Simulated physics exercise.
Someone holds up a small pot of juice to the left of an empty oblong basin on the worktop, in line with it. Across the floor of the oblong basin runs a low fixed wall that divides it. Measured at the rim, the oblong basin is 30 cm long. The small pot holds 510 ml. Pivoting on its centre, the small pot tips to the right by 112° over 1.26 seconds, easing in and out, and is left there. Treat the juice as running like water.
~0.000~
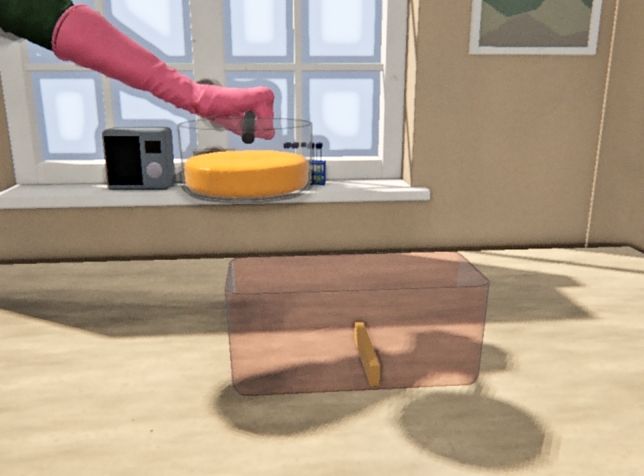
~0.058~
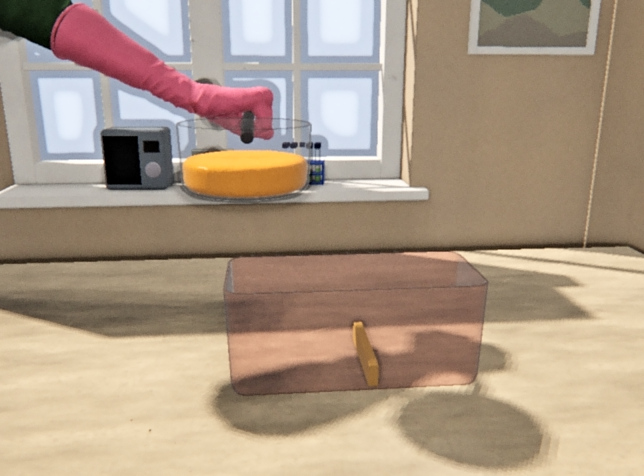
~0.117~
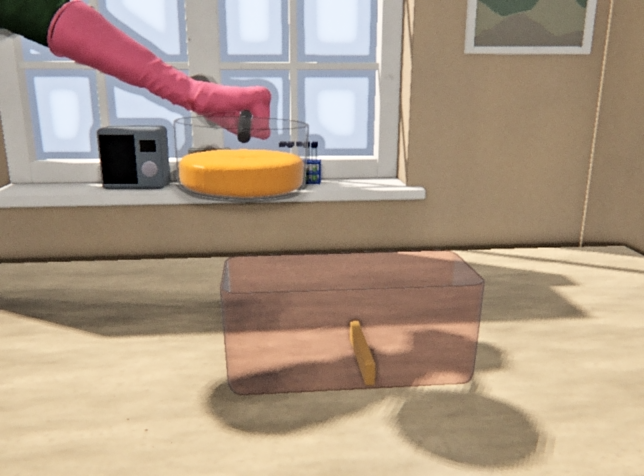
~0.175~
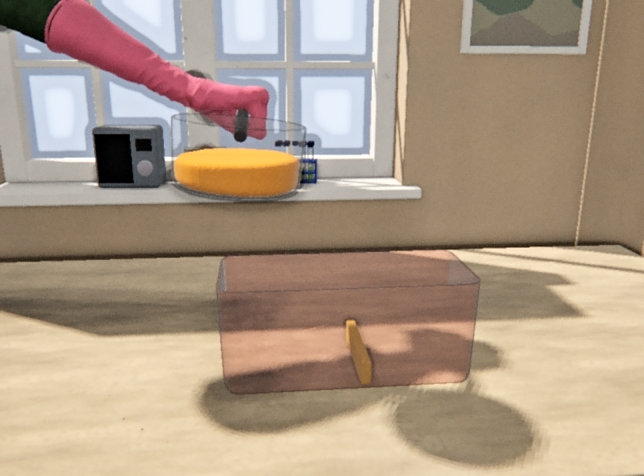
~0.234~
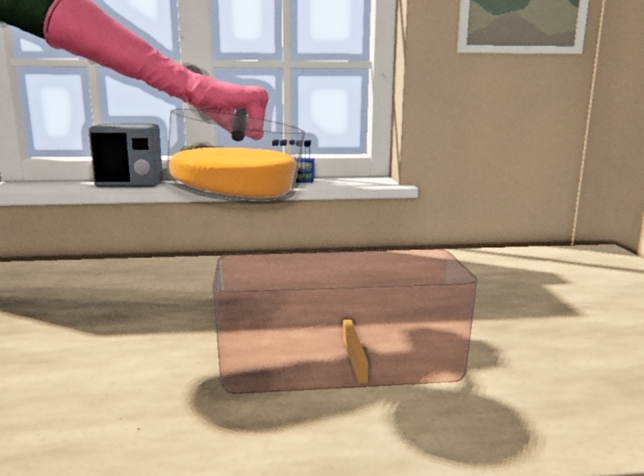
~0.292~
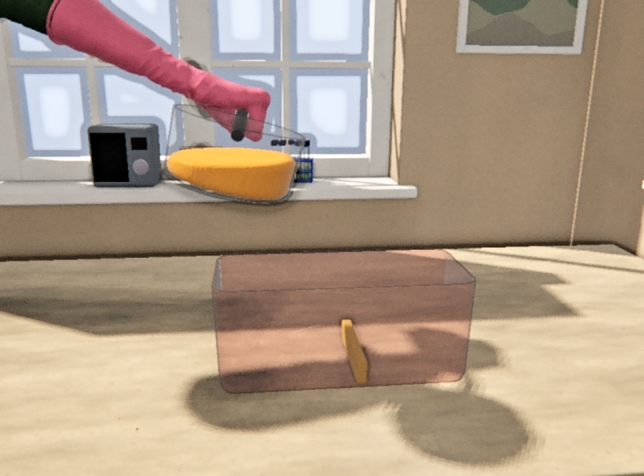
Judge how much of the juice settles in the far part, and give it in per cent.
Some 21 per cent settles in the far part.
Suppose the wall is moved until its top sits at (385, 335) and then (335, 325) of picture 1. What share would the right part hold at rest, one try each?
Respectively close to 5 and 65 %.
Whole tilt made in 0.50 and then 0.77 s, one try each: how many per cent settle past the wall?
25 and 20 %.
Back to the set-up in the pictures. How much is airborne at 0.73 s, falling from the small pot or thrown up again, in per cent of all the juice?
Around 30 in a hundred.
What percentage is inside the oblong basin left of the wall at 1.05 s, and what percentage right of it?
About 60 left, about 16 right.
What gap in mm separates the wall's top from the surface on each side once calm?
The left comes to roughly 8 mm and the right to roughly 22 mm.
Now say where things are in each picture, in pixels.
It leans 0°; its right rim is at (311, 125); the juice meets the walls at (185, 160) and (308, 158); the oblong basin's rim runs from (228, 276) to (474, 268); the wall's top is at (367, 344), in the first picture.
It leans 1°; its right rim is at (310, 125); the juice meets the walls at (184, 159) and (307, 158), in the second picture.
It leans 2°; its right rim is at (308, 127); the juice meets the walls at (181, 159) and (303, 158), in the third picture.
It leans 5°; its right rim is at (305, 129); the juice meets the walls at (176, 157) and (299, 158), in the fourth picture.
It leans 9°; its right rim is at (303, 133); the juice meets the walls at (172, 156) and (296, 158), in the fifth picture.
It leans 14°; its right rim is at (304, 139); the juice meets the walls at (169, 155) and (295, 157), in the sixth picture.
Then, 0.73 s in, the tilt is 70° and 64 per cent is still to pour, 6 is left of the wall and 0 right of it.
Then, 1.05 s in, the tilt is 105° and 11 per cent is still to pour, 60 is left of the wall and 16 right of it.
Then, 1.39 s in, the tilt is 112° and 0 per cent is still to pour, 79 is left of the wall and 20 right of it.
Then, 1.76 s in, the tilt is 112° and 0 per cent is still to pour, 79 is left of the wall and 21 right of it.
Finally, 79 per cent lies left of the wall, 21 right of it and 1 outside.
